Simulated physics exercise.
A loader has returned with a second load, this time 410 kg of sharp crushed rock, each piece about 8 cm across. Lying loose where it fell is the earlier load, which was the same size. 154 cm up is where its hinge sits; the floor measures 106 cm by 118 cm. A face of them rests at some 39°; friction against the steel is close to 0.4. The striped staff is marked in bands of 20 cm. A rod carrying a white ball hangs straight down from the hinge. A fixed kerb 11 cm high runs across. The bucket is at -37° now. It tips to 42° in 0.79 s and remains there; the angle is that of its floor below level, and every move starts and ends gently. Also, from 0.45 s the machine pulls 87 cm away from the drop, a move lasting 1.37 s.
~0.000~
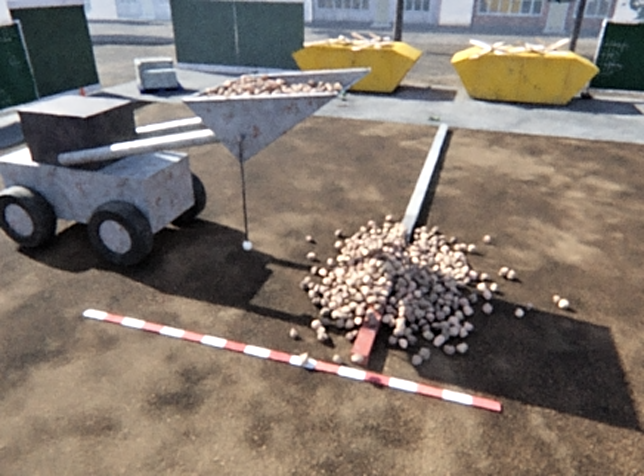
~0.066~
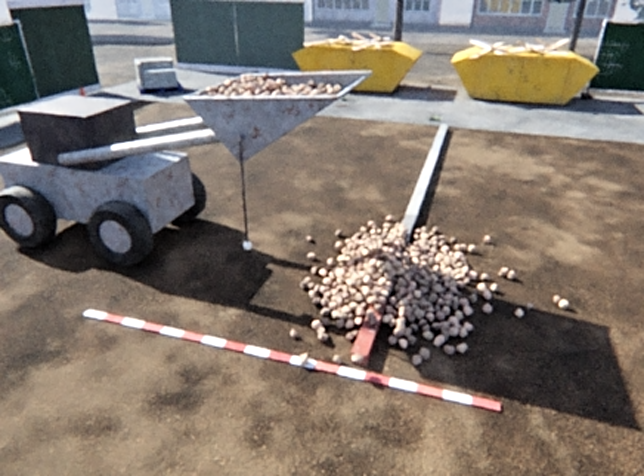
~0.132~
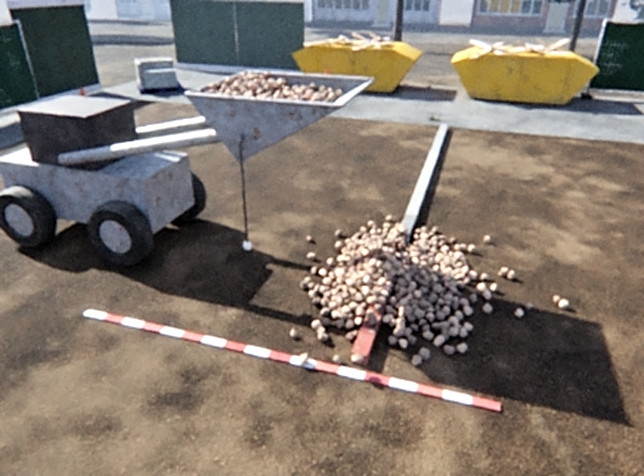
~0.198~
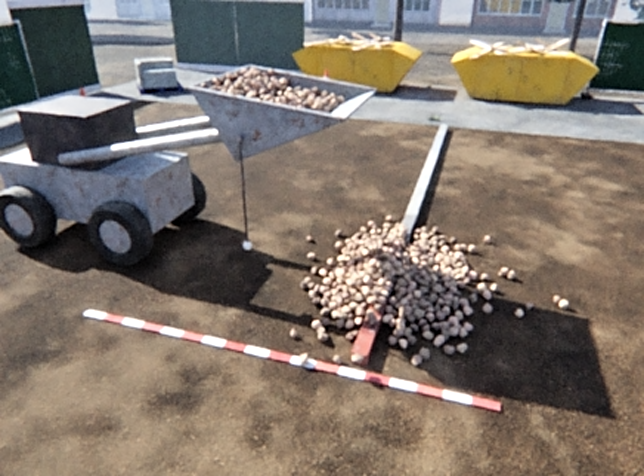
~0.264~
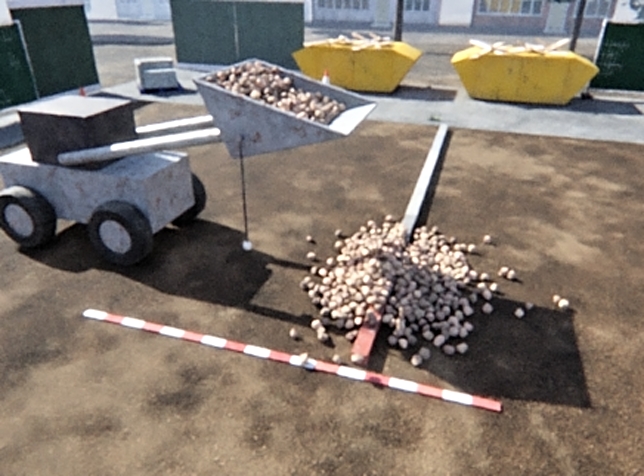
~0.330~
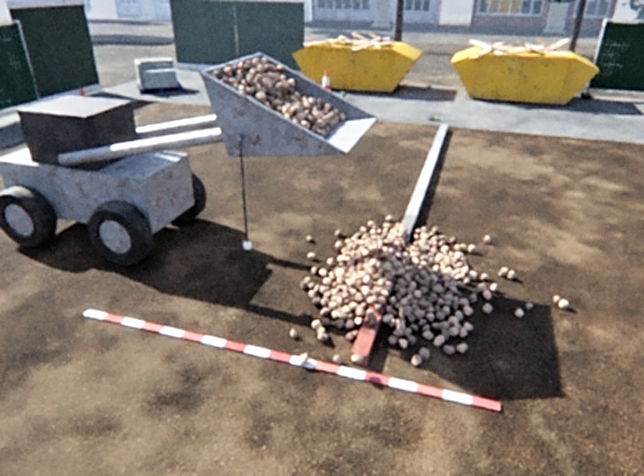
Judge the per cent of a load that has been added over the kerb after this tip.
The added amount is roughly 0 per cent of a load.
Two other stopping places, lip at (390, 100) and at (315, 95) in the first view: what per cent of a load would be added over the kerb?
Case one about 20 %, case two about 0 %.
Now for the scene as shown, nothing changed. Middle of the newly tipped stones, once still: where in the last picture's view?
Around (323, 260) in the last picture.
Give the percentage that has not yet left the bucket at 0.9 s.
It holds some 75 percent.
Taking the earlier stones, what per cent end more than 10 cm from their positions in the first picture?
Roughly 0 per cent of them.
After 0.6 s the floor is at 29°; in per cent of one load, 100 in the bucket, 58 on this side of the kerb, 42 over the kerb; the foremost stones are at (520, 295).
After 0.9 s the floor is at 42°; in per cent of one load, 74 in the bucket, 84 on this side of the kerb, 42 over the kerb; the foremost stones are at (520, 295).
After 2.3 s the floor is at 42°; in per cent of one load, 0 in the bucket, 157 on this side of the kerb, 43 over the kerb; the foremost stones are at (520, 295).
After 5.0 s the floor is at 42°; in per cent of one load, 0 in the bucket, 157 on this side of the kerb, 43 over the kerb; the foremost stones are at (520, 295). Net gain over the kerb, 0.
